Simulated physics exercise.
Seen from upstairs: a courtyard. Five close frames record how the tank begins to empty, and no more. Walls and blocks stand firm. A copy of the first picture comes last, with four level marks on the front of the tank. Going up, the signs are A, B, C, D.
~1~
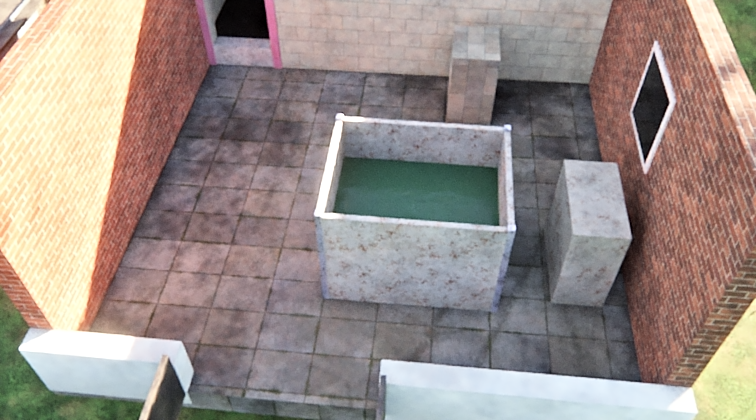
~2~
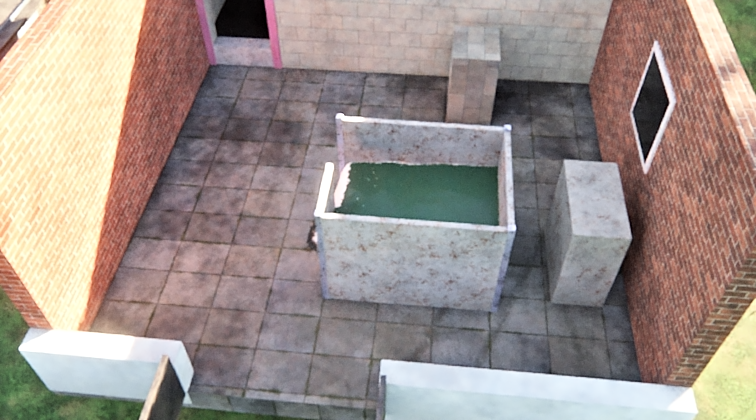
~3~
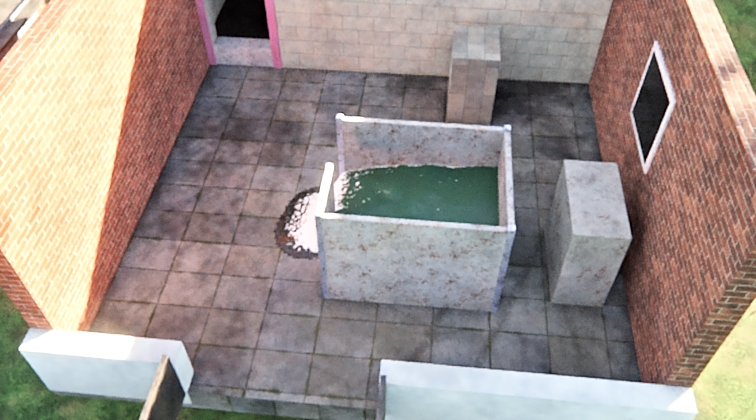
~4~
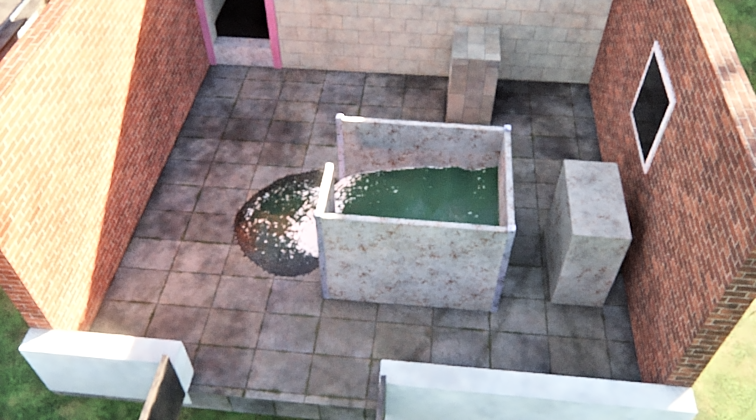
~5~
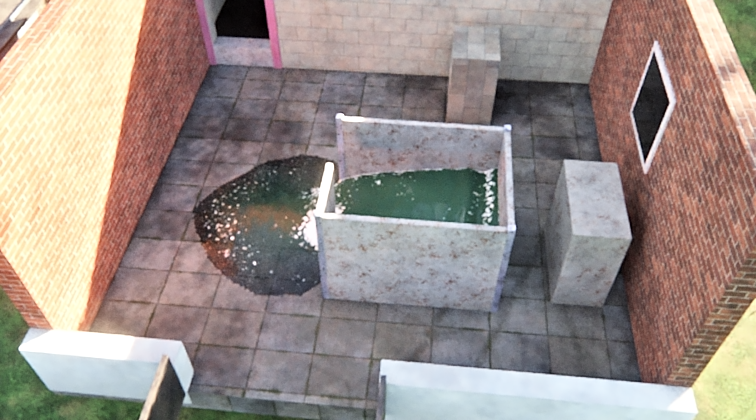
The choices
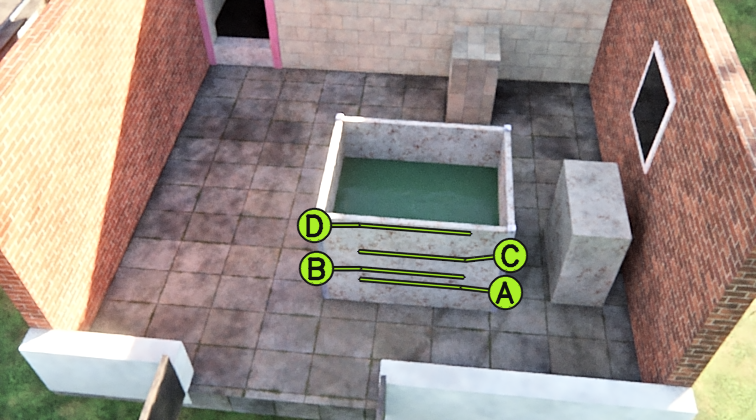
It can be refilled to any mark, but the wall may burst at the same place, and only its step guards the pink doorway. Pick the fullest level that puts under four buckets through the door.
C will do.
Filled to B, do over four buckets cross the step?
No, that is safe.
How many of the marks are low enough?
Three of the four.
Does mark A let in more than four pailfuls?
No, that is safe.
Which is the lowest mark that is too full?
Mark D.
On the marked copy, A at (410, 283); B at (411, 272); C at (412, 255); D at (413, 229); from the bottom up A, B, C, D.
If A is chosen, nothing gets over.
If B is chosen, nothing gets over.
If C is chosen, a bucket or two gets in.
If D is chosen, about 9 bucketfuls get in.
